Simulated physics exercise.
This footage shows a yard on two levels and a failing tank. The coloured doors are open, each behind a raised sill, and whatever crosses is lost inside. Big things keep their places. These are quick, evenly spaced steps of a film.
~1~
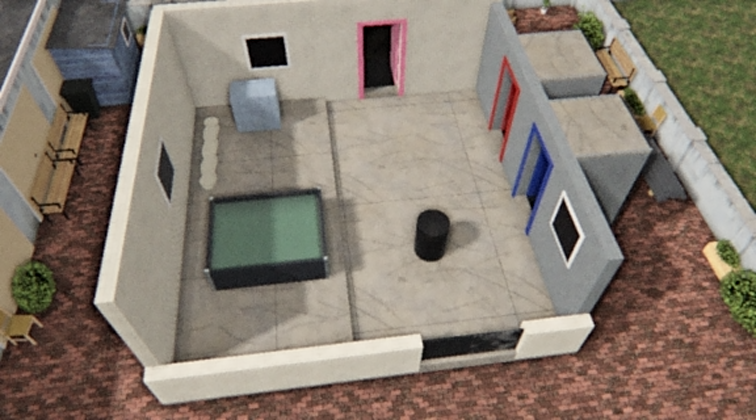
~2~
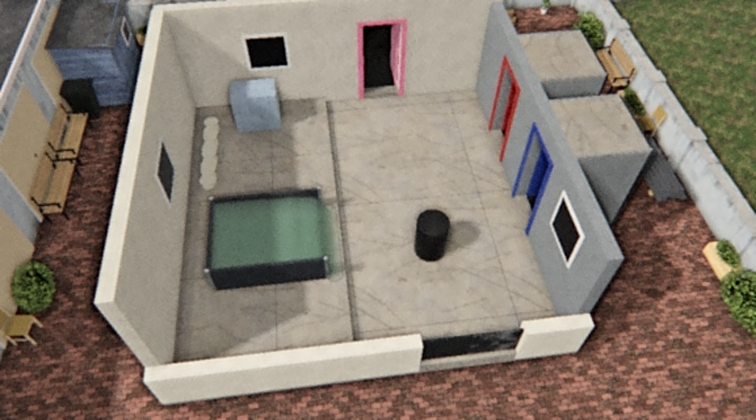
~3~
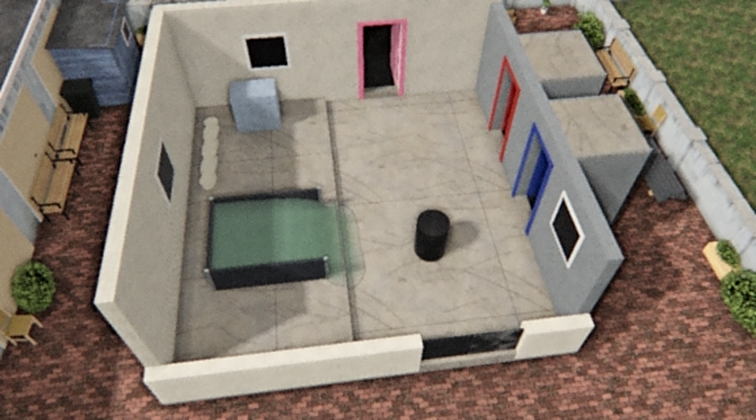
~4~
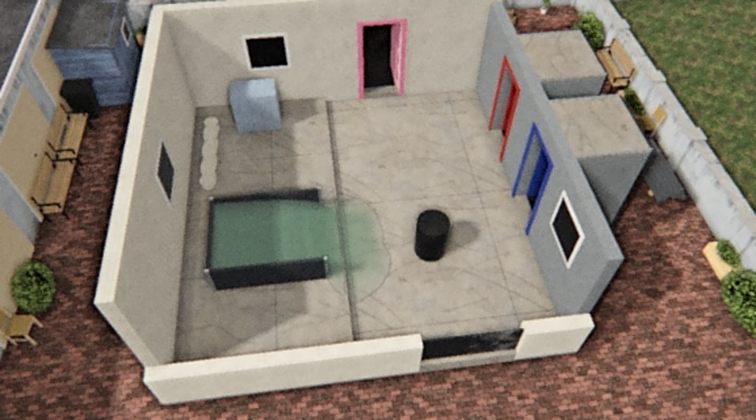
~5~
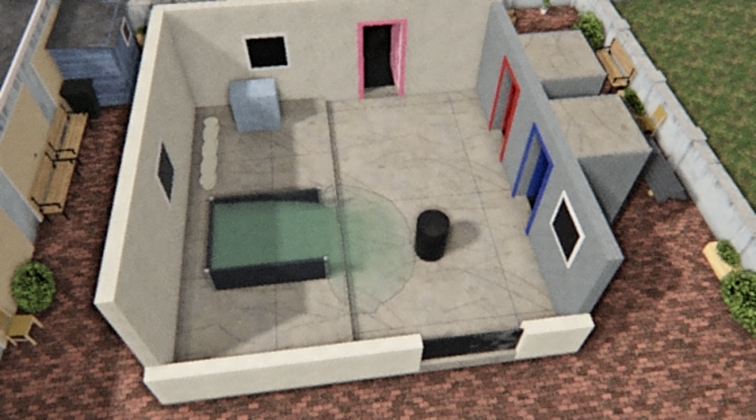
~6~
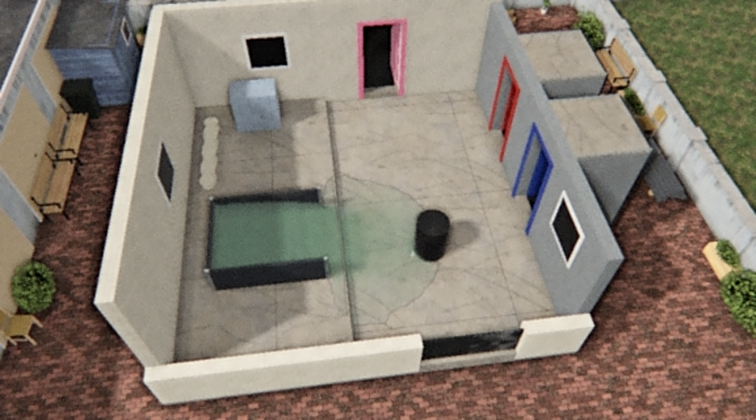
Greenish water pours from the open right side of a dark-walled tank in a roofless room, spreads rightward across the pale floor, and fans out thinly around a black cylinder, while the cylinder and grey box stay in place.
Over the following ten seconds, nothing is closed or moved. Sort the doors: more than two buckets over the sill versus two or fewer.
Sorted by door: Pink door - two or fewer; red door - more than two; blue door - more than two.
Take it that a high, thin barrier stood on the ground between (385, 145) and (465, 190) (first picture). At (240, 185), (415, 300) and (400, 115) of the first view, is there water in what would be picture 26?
First spared, then soaked, then spared.
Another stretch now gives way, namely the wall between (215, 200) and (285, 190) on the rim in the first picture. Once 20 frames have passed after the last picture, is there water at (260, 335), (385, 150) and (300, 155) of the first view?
Taken one by one: Unaffected, then sodden, then sodden.
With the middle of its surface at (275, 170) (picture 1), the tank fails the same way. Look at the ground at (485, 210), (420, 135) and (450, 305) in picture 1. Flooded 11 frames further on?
First one gets inundated, next one gets inundated, last one stays unwetted.
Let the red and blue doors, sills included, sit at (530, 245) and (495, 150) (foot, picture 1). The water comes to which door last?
It would be the door marked pink.
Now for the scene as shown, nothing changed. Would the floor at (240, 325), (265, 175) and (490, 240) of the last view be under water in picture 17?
First spot not wet, second not wet, third soaked.
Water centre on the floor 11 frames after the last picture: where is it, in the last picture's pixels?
I'd mark it close to (379, 243).
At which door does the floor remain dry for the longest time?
Observed: The one in pink.
A moment on, water covers 25 % of the floor; the pink door not reached, the red door not reached, the blue door wet at the sill, nothing in.
Next, water covers 40 % of the floor; the pink door not reached, the red door wet at the sill, nothing in, the blue door over two buckets in.
Then, water covers 45 % of the floor; the pink door not reached, the red door over two buckets in, the blue door over two buckets in.
Later, water covers 55 % of the floor; the pink door wet at the sill, nothing in, the red door far over two buckets in, the blue door far over two buckets in.
In the end, water covers 60 % of the floor; the pink door wet at the sill, nothing in, the red door far over two buckets in, the blue door far over two buckets in.
